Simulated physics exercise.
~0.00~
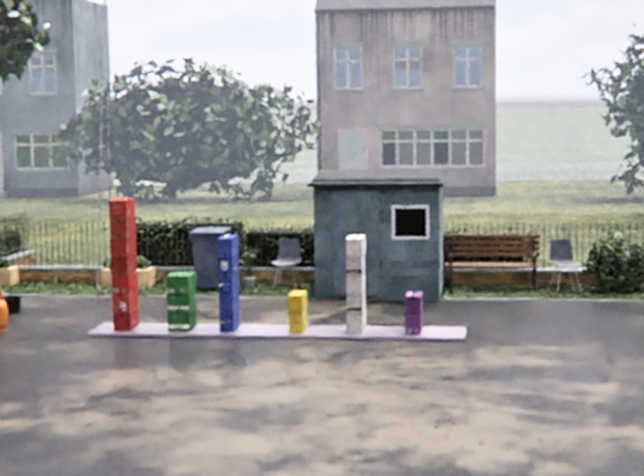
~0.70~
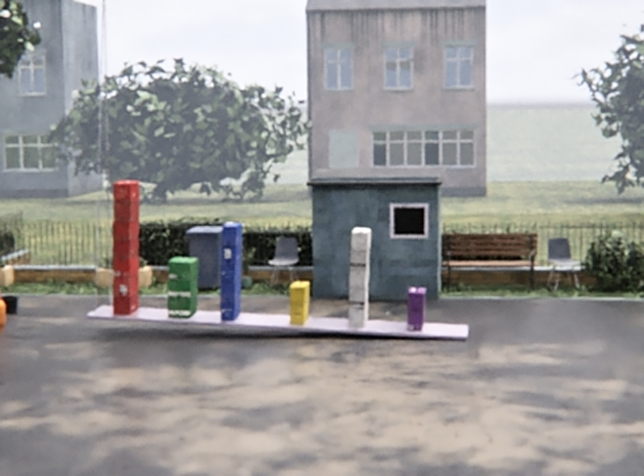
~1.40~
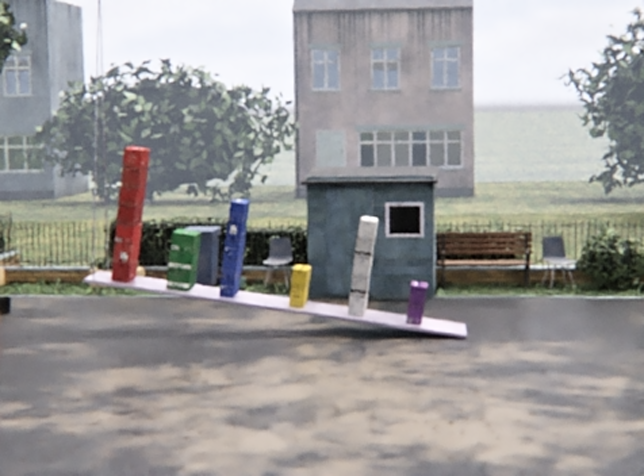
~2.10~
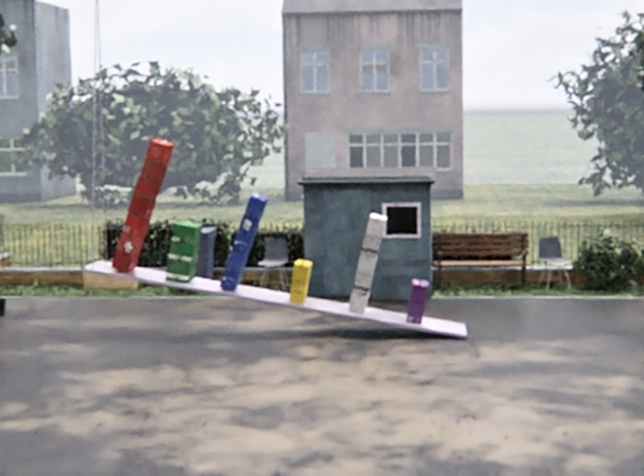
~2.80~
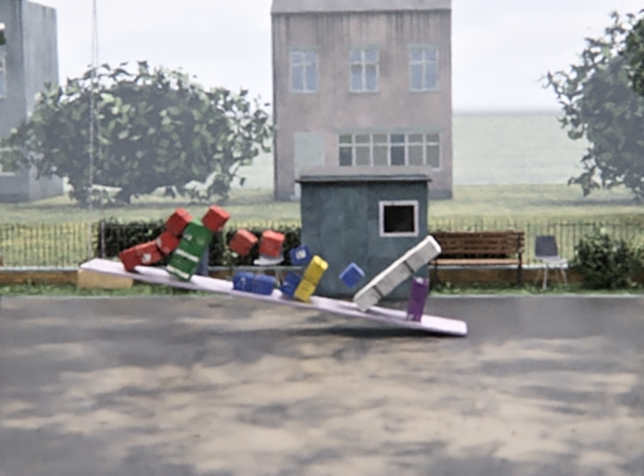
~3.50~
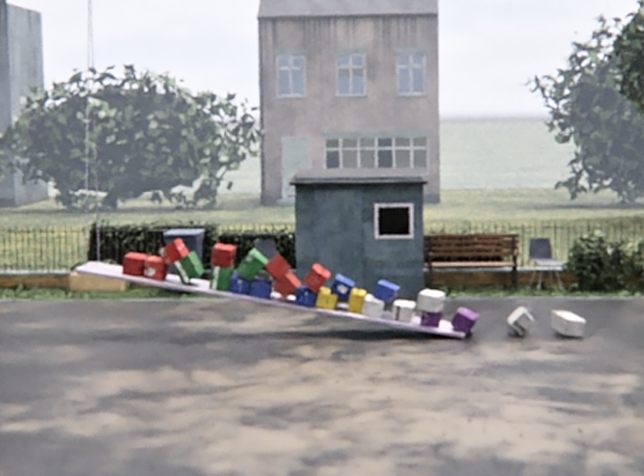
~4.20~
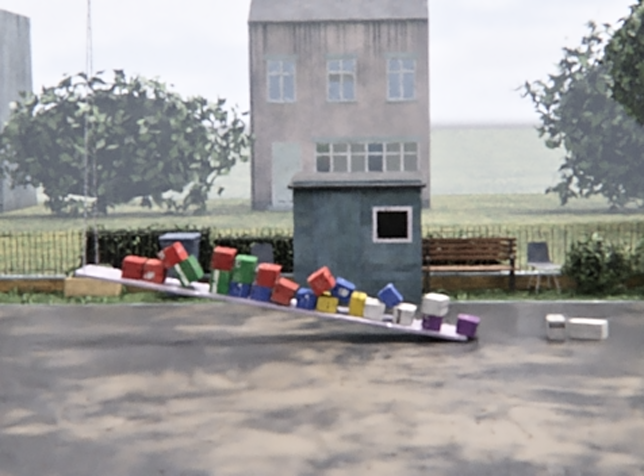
A pale deck lies on grey pavement before a small blue-green hut, a bench and hazy houses, seen from the side as the view drifts slightly. On it, from left to right, stand red, green, blue, yellow, white and purple piles of cartons. The deck's left end rises, and the piles begin to lean right. The tall red and blue piles break apart and topple rightward while the white one tips toward the purple. Soon every pile has collapsed, and the cartons lie jumbled along the sloping deck, with two white ones on the pavement beyond its lower end.
